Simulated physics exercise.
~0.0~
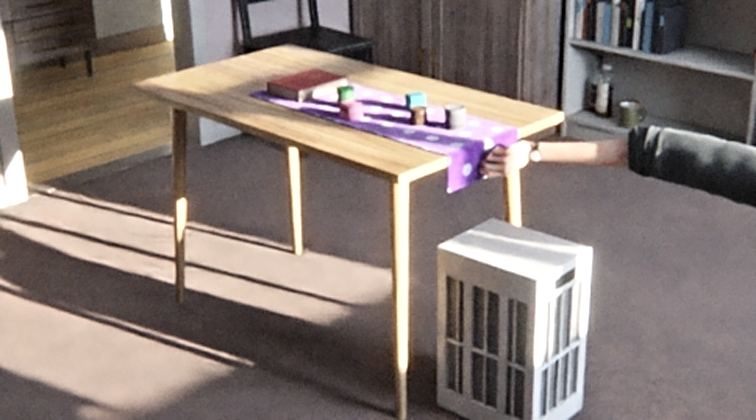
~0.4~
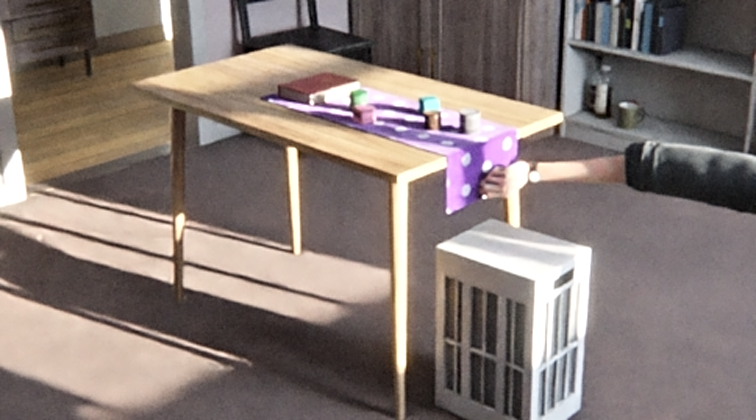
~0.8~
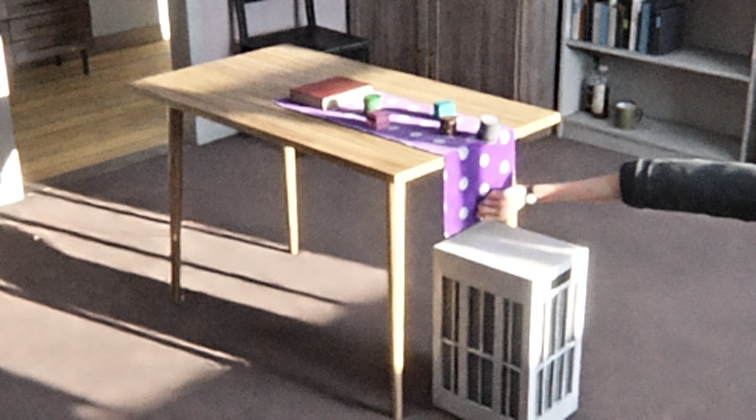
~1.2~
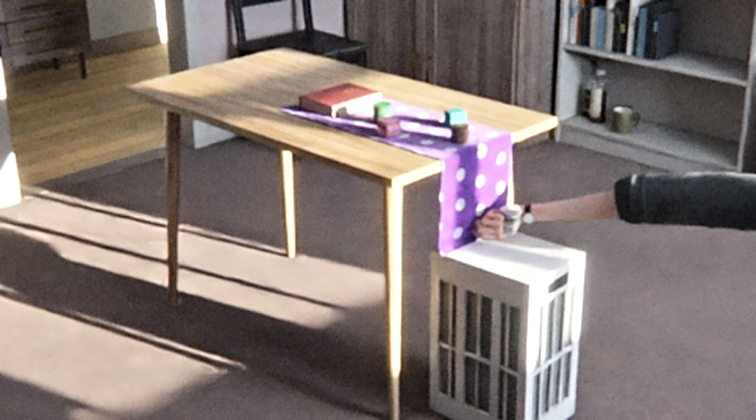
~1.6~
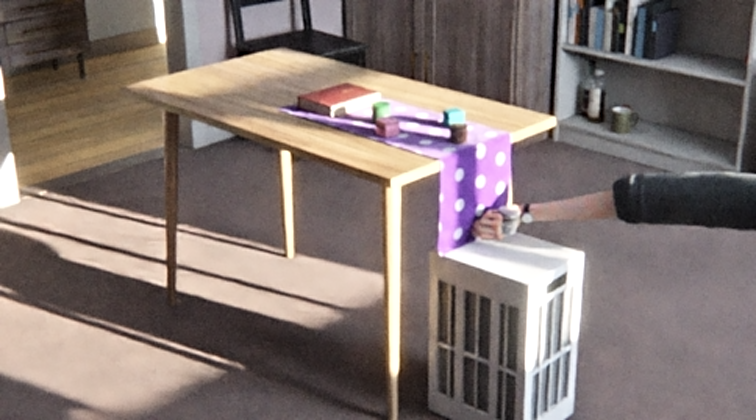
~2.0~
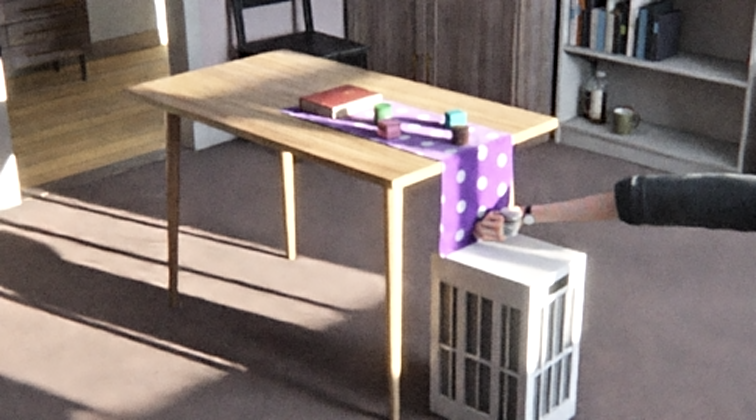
In a sunlit room, a hand slowly pulled a purple spotted runner down over the right end of a wooden table, drawing a book and small items along until the cloth reached a white crate; the grey pot left the tabletop while the rest stayed.
